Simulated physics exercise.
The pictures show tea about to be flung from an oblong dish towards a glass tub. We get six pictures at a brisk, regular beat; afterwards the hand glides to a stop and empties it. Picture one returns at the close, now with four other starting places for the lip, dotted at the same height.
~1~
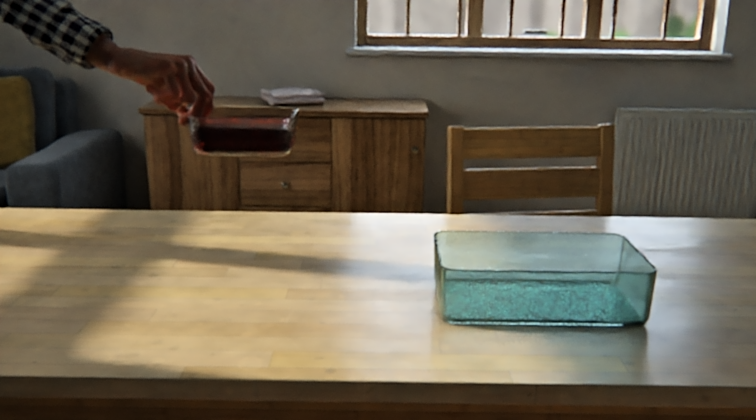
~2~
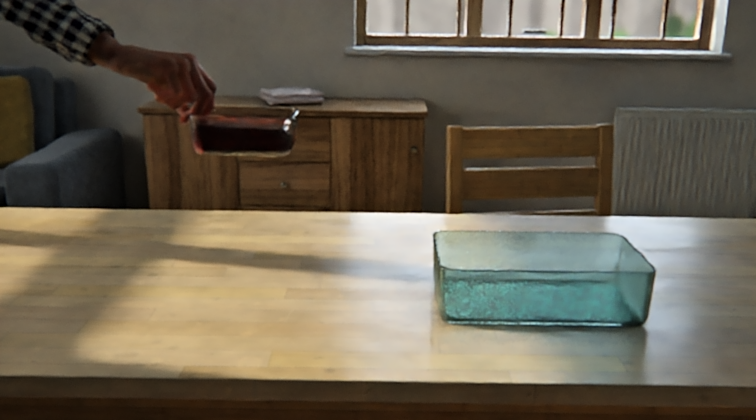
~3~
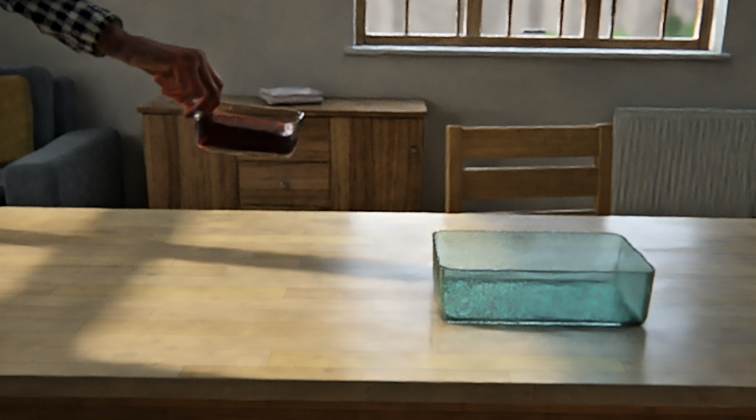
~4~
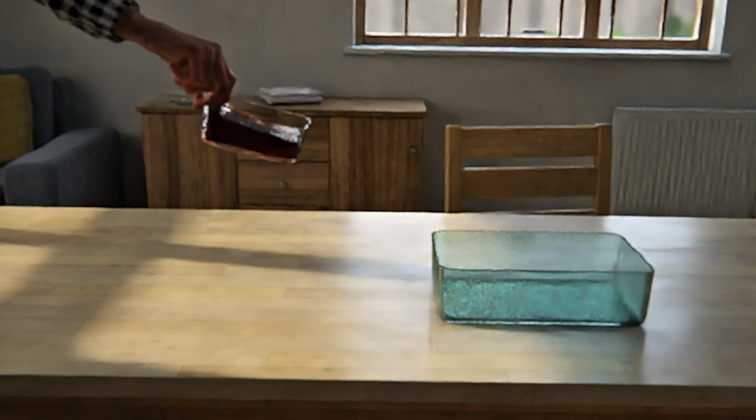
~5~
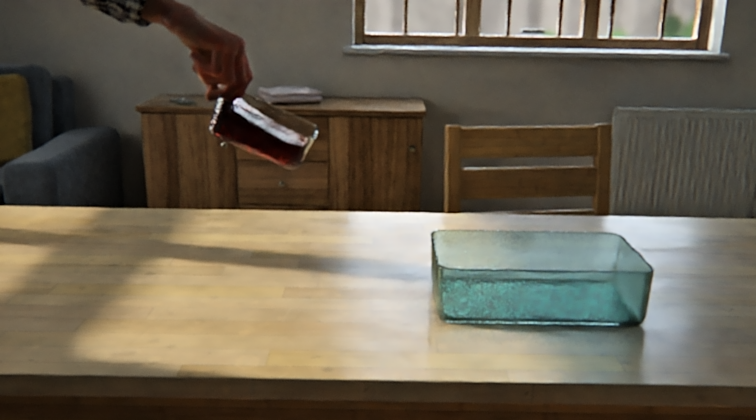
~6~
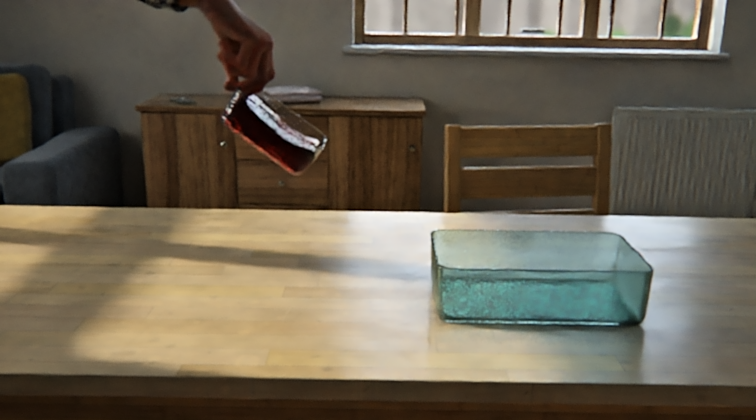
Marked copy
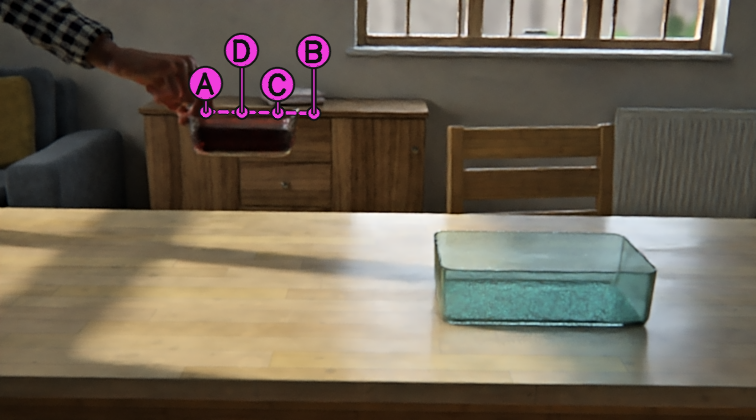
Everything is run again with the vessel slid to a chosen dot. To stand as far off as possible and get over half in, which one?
Spot B just does it.
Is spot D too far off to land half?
Yes, it does.
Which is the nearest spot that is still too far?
Spot C.
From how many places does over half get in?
One.
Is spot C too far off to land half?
Yes.
On the marked copy, A at (205, 111); B at (313, 113); C at (277, 112); D at (241, 112).
If A is chosen, about 0 % lands in the tub, 100 % falls short.
If B is chosen, about 74 % lands in the tub, 22 % falls short and 4 % goes beside or beyond.
If C is chosen, about 8 % lands in the tub, 85 % falls short and 7 % goes beside or beyond.
If D is chosen, about 0 % lands in the tub, 98 % falls short.
